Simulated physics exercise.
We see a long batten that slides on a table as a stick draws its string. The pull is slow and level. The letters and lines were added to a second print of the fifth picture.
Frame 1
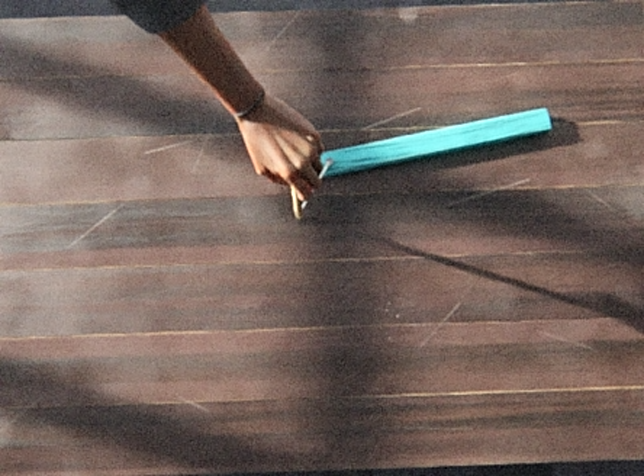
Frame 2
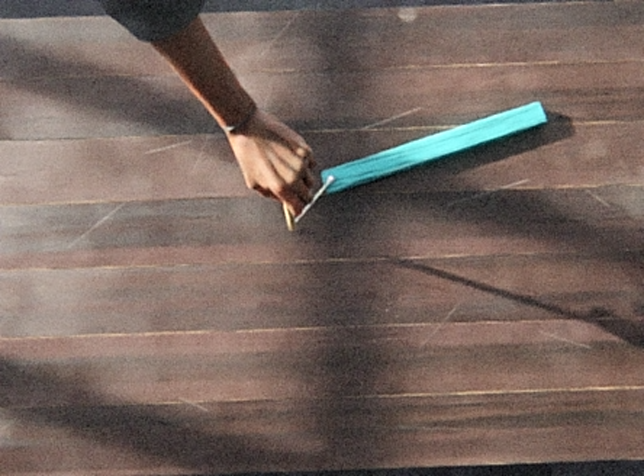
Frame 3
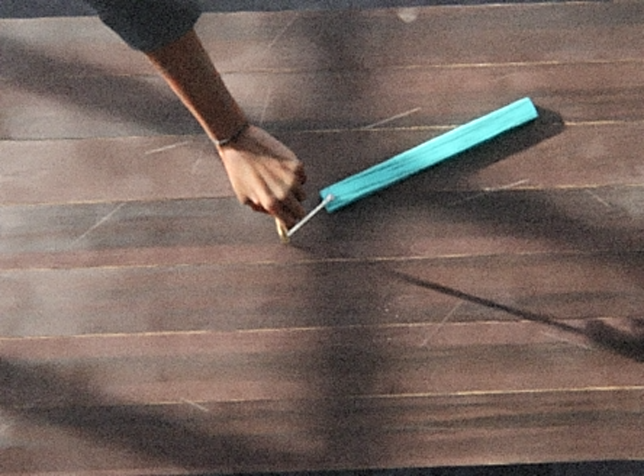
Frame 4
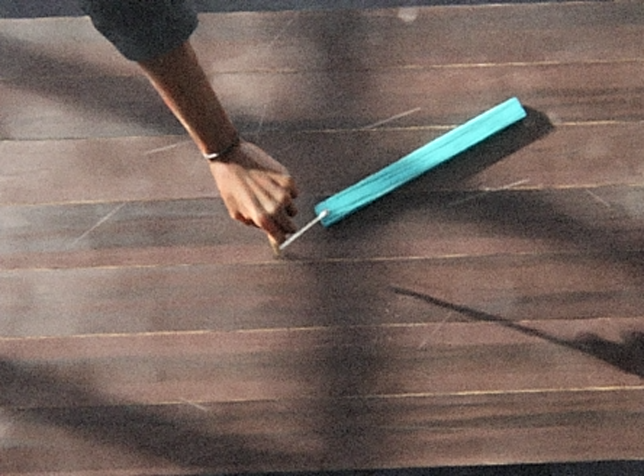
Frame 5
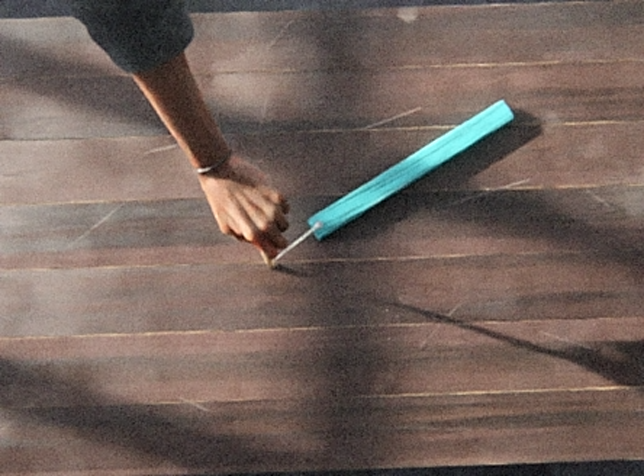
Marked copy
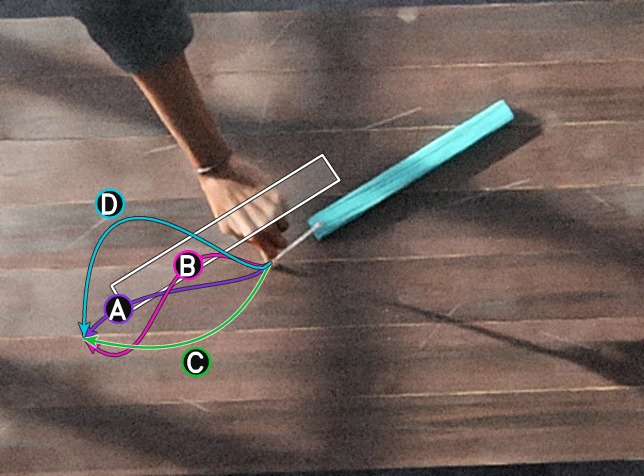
On a dark wooden plank table in slanting light and shadow, a hand reaching from the upper left grips a small stick tied by string to a long turquoise batten. The hand pulls slowly down and left; the batten's near end follows, and the batten slides while turning to a steeper slant.
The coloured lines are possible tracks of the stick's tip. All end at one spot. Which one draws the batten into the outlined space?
D is the one.
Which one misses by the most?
Path C.
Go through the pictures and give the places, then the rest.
In the first frame, turquoise batten (437, 141).
In the second frame, turquoise batten (435, 146).
In the third frame, turquoise batten (430, 153).
In the fourth frame, turquoise batten (422, 160).
In the fifth frame, turquoise batten (412, 168).
On the marked copy, A from (270, 263) via (170, 292) to (84, 339); B from (270, 263) via (167, 293) to (87, 341); C from (270, 263) via (199, 339) to (84, 339); D from (270, 263) via (145, 218) to (84, 336); the outline at (227, 232).
Following D. Soon after the start, foot of the stick (181, 229), middle of the batten (349, 189).
Later, foot of the stick (96, 252), middle of the batten (264, 203).
In the end, foot of the stick (85, 339), middle of the batten (227, 232); it lies in the outline.
As for the rest, A leaves its middle at (243, 255); B leaves its middle at (245, 262); C leaves its middle at (252, 274).
